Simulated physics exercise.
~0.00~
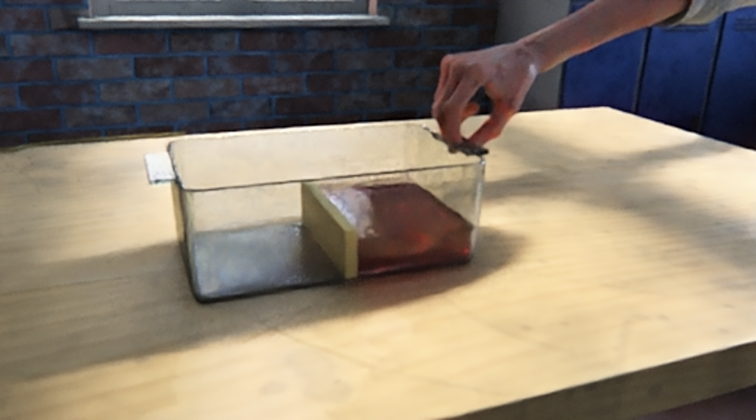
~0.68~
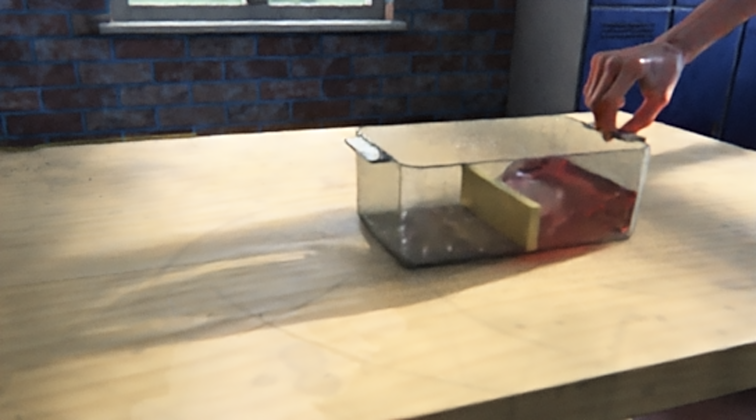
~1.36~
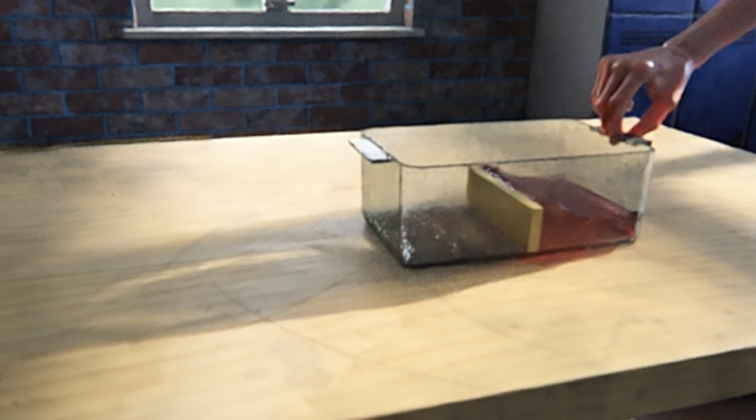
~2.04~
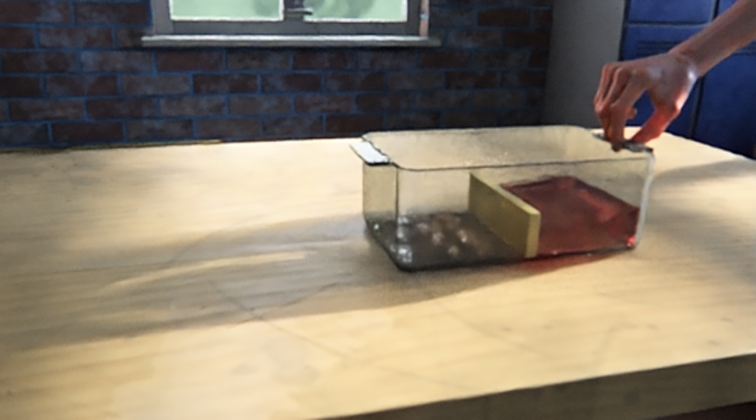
On a pale wooden table near a brick wall, a hand pulled a clear divided box to the right, and the reddish liquid in its right part sloshed about before settling, leaving a few drops on the floor of the left part.
